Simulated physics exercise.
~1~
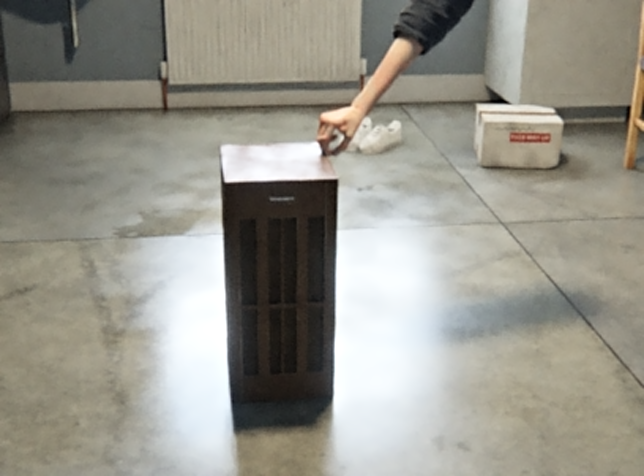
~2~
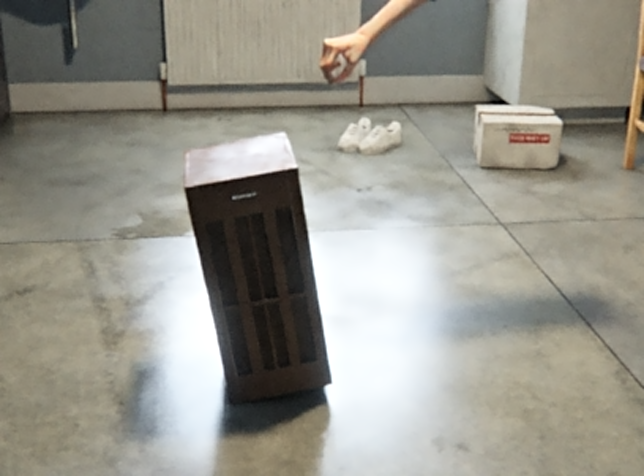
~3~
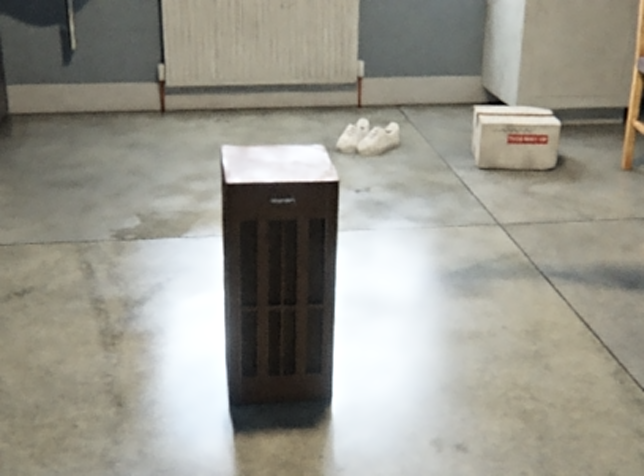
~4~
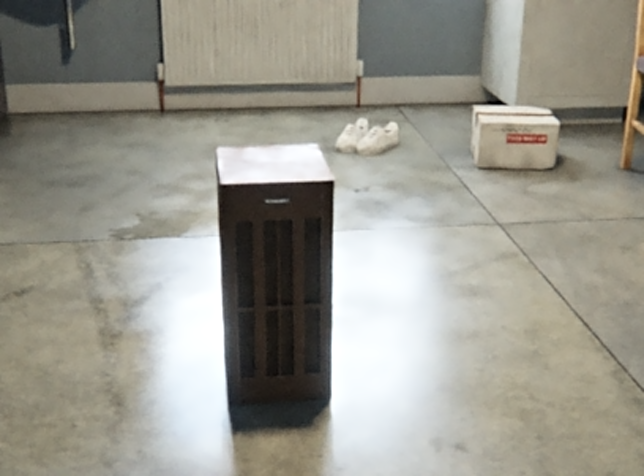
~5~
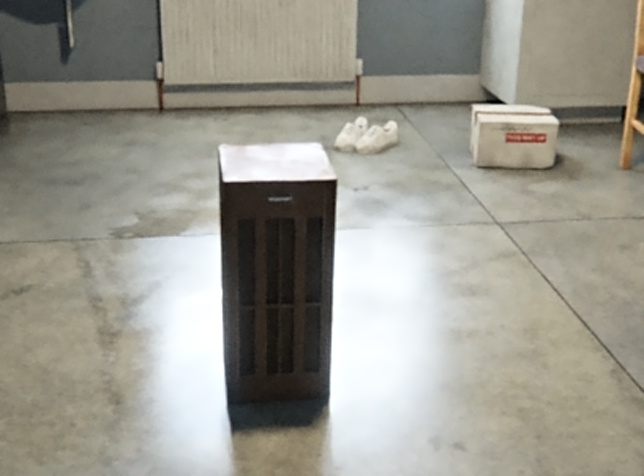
A tall brown crate tips left as a hand releases it, then rocks back upright.
